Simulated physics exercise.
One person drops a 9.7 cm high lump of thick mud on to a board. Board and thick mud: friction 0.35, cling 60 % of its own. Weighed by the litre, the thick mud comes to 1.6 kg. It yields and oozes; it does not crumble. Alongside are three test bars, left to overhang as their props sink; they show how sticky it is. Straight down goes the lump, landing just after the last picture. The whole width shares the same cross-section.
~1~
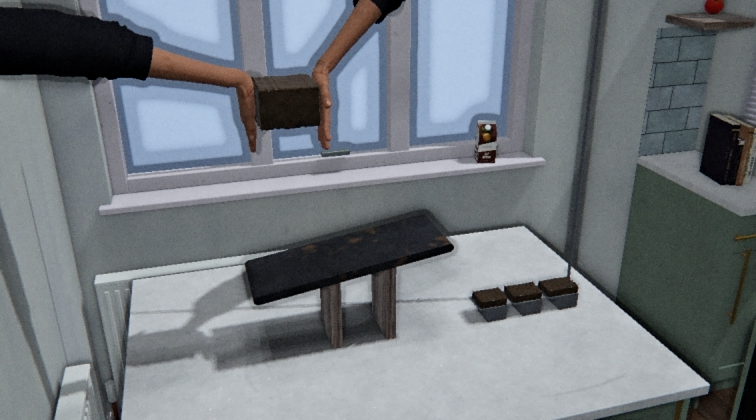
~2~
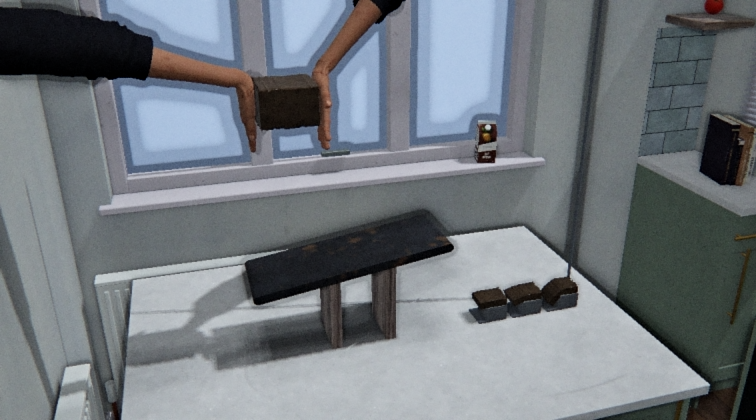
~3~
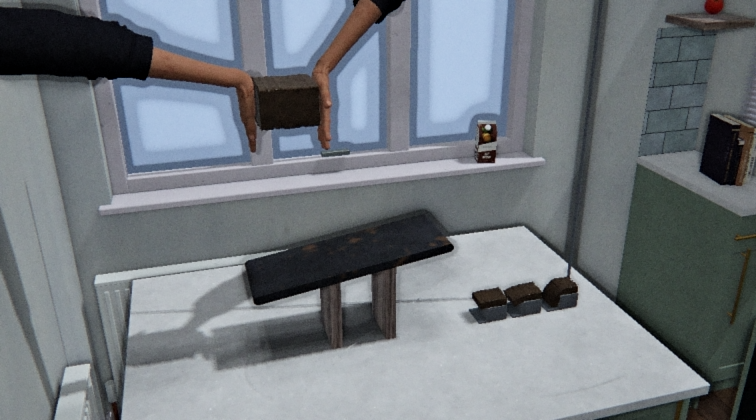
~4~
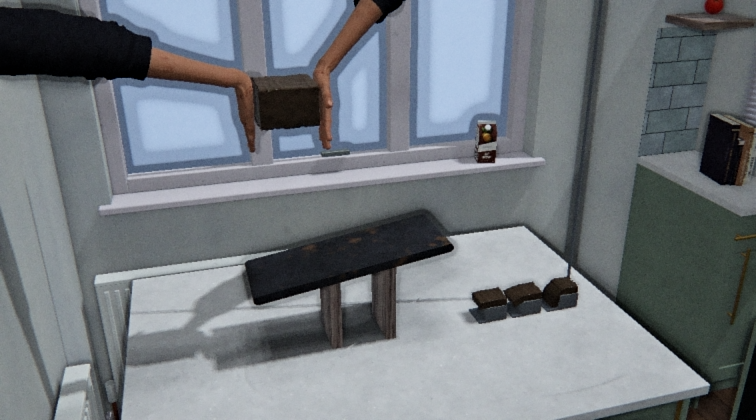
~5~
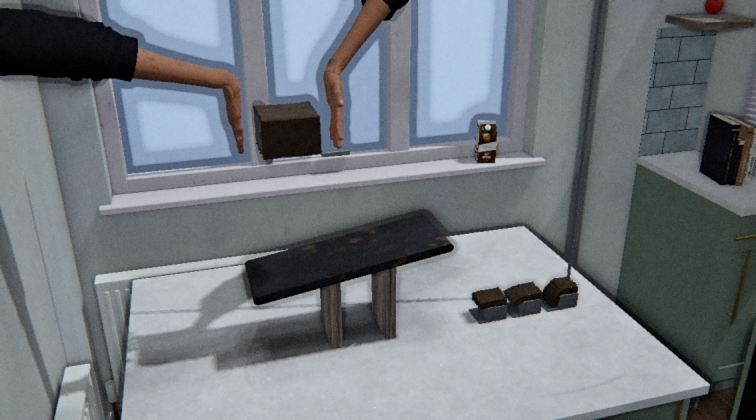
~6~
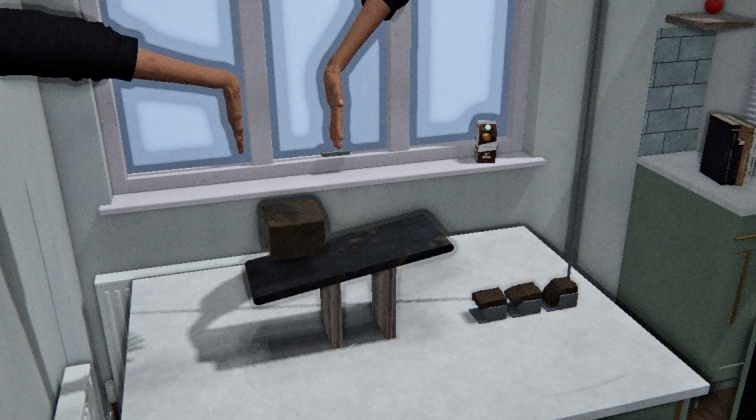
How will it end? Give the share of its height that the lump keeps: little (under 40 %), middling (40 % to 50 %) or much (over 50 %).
The share of its height that the lump keeps is middling, 40 % to 50 %.
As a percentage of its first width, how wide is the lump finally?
About 210 per cent.
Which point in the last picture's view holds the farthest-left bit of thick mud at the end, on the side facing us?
Near (249, 291).
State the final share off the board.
Around 20 per cent is off the board.
Another 0.12 s on from the sixth picture, it stands 47 % of its first height and 1 % has gone off the board.
Another 0.25 s on from the sixth picture, it stands 47 % of its first height and 14 % has gone off the board.
Another 0.38 s on from the sixth picture, it stands 47 % of its first height and 22 % has gone off the board.
Another 0.52 s on from the sixth picture, it stands 47 % of its first height and 22 % has gone off the board.
Another 0.62 s on from the sixth picture, at the end, it stands 47 % of its first height and 22 % has gone off the board.
